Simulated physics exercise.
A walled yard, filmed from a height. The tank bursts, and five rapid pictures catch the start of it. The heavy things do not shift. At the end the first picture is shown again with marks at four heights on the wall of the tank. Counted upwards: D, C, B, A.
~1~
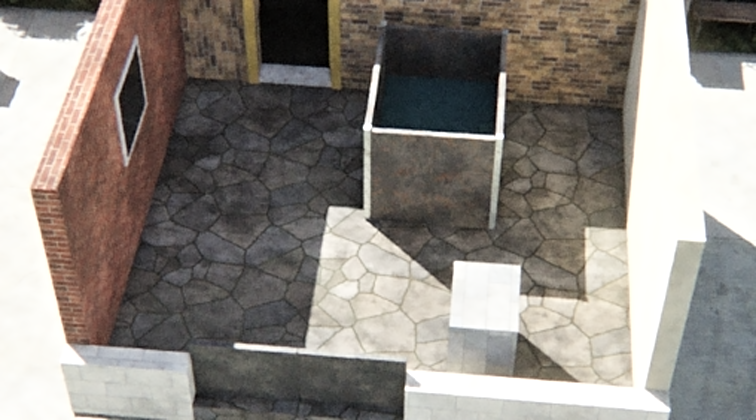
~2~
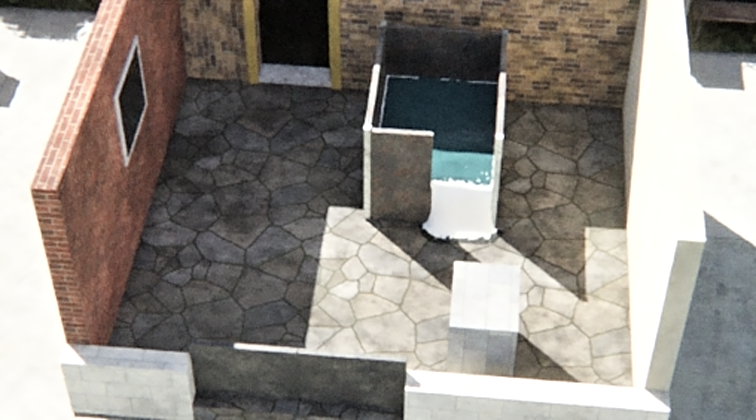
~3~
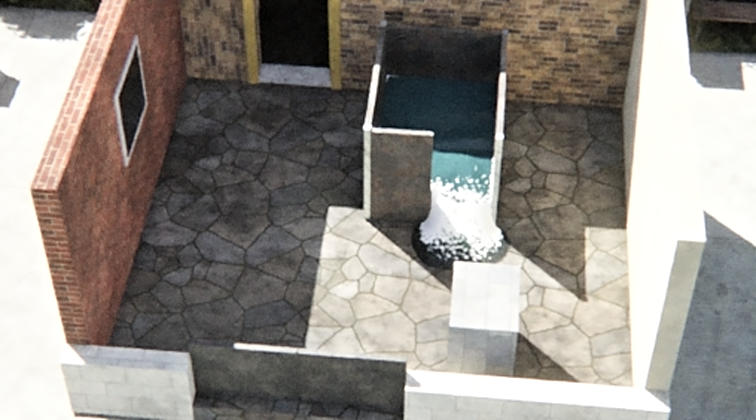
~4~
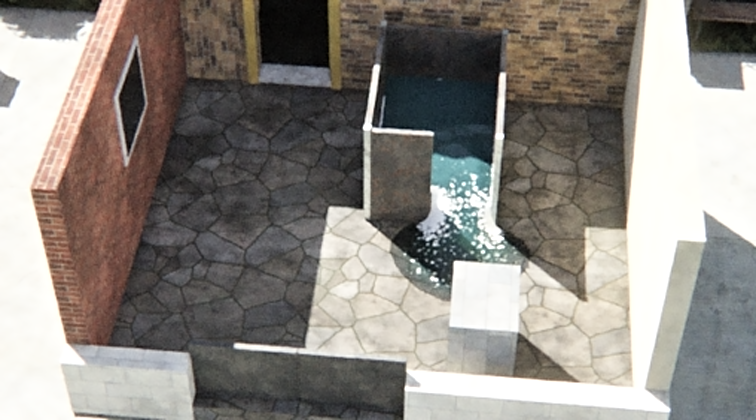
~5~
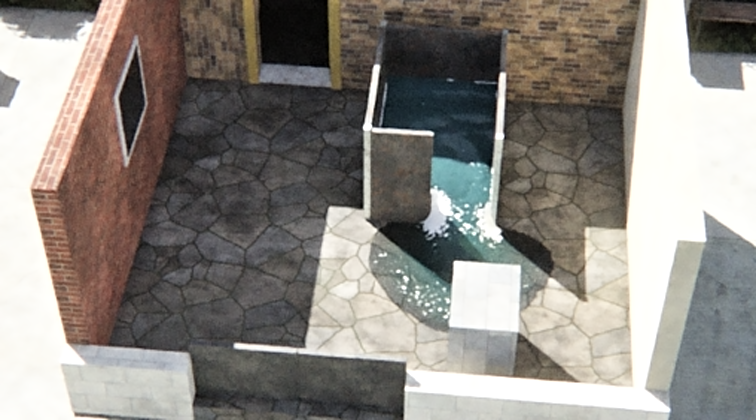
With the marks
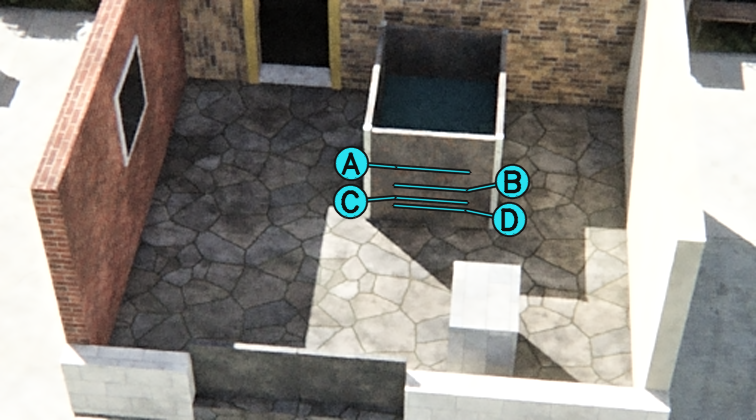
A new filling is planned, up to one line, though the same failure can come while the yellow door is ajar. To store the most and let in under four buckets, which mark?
Use mark A.
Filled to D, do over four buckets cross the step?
No, that is safe.
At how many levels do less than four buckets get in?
All four.
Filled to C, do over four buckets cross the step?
No, not at all.
On the marked copy, A at (432, 169); B at (431, 187); C at (430, 200); D at (430, 208); from the bottom up D, C, B, A.
With A, a bucket or two gets in.
With B, nothing gets over.
With C, nothing gets over.
With D, nothing gets over.
